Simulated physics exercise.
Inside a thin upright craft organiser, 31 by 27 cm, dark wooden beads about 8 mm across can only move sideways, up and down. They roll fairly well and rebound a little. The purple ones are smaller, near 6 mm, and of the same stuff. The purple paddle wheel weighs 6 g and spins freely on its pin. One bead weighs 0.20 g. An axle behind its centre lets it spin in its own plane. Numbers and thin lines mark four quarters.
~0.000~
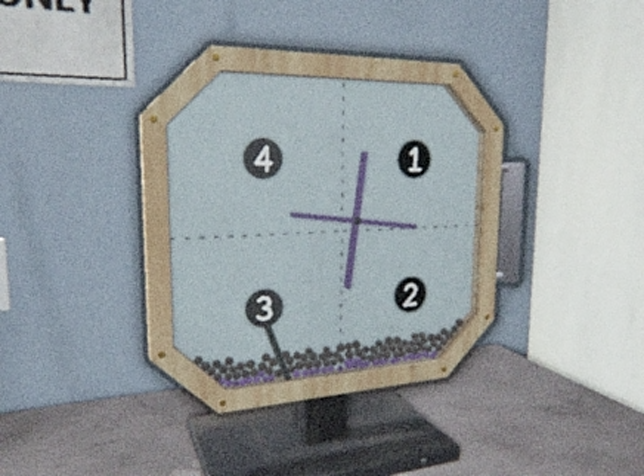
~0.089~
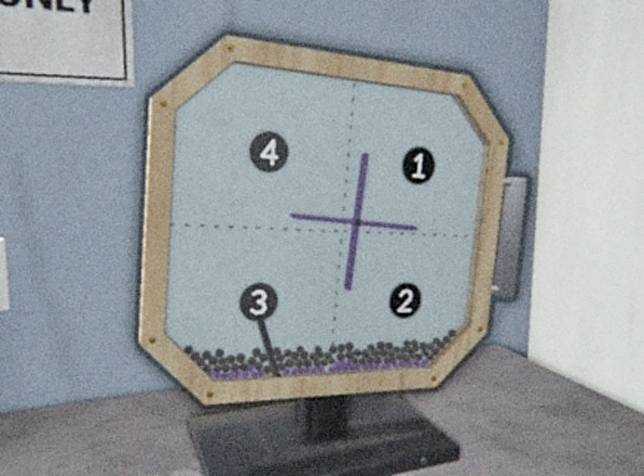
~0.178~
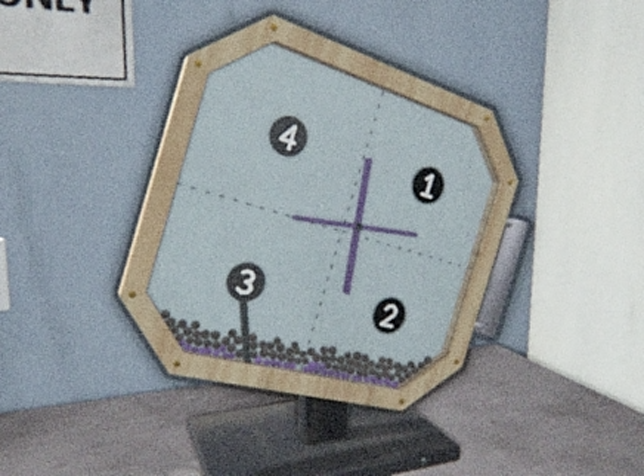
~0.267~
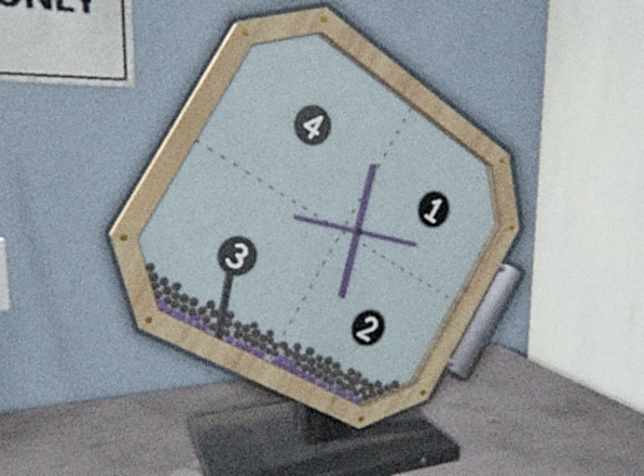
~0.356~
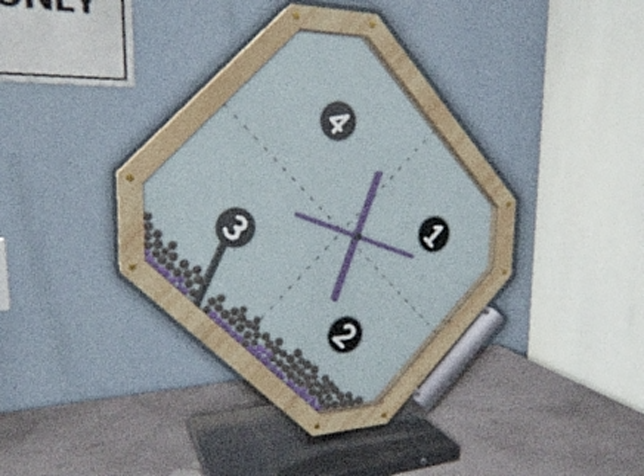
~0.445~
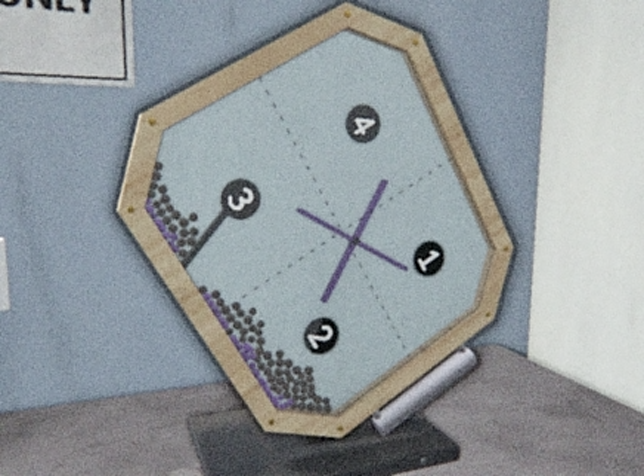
The wood-framed, clear-fronted case on a dark stand starts level, dark and purple beads lying along its bottom, then turns clockwise well past a diagonal. The beads shift left along the tilting edge and bank up in two heaps, either side of the bar below disc three.
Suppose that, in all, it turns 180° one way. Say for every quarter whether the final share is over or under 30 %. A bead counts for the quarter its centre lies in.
No. 1: Over; no. 2: Under; no. 3: Under; no. 4: Under 30 %.
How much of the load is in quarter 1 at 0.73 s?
About 5 per cent.
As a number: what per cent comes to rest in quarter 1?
Roughly 80 per cent.
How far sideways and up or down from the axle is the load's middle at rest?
About 6 cm left and 11 cm below.
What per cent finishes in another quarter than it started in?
Some 100 per cent.
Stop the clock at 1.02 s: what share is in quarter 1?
Roughly 60 per cent.
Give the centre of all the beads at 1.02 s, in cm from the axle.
Some 5 cm left and 6 cm below.
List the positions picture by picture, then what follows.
The first picture shows level; about 110 beads; load centre (344, 358); top bead (459, 323); purple paddle wheel (356, 221); no. 1 (414, 159), no. 2 (410, 294), no. 3 (264, 308), no. 4 (263, 159).
The second picture shows turned 5° clockwise; load centre (334, 359); top bead (189, 350).
The third picture shows turned 17° clockwise; load centre (308, 359); top bead (166, 314); wall ends (242, 279).
The fourth picture shows turned 32° clockwise; load centre (279, 352); top bead (150, 267); purple paddle wheel (357, 231).
The fifth picture shows turned 46° clockwise; load centre (257, 339); top bead (148, 216).
The sixth picture shows turned 60° clockwise; load centre (244, 328); top bead (158, 166); purple paddle wheel (354, 241); no. 1 (429, 259), no. 2 (321, 336), no. 3 (241, 199), no. 4 (363, 124).
By 0.73 s, it stands 106° clockwise; the beads' middle is 10 cm left of and 5 cm below the centre; no. 1, 5 %, no. 2, 70 %, no. 3, 25 %.
By 1.02 s, it stands 152° clockwise; the beads' middle is 5 cm left of and 6 cm below the centre; no. 1, 60 %, no. 2, 15 %, no. 3, 25 %, no. 4, 5 %.
By 1.27 s, it stands 180° clockwise; the beads' middle is 5 cm left of and 11 cm below the centre; no. 1, 75 %, no. 4, 25 %.
Settled by 3.0 s, it stands 180° clockwise; no. 1, 80 %, no. 2, 0 %, no. 3, 0 %, no. 4, 20 %.
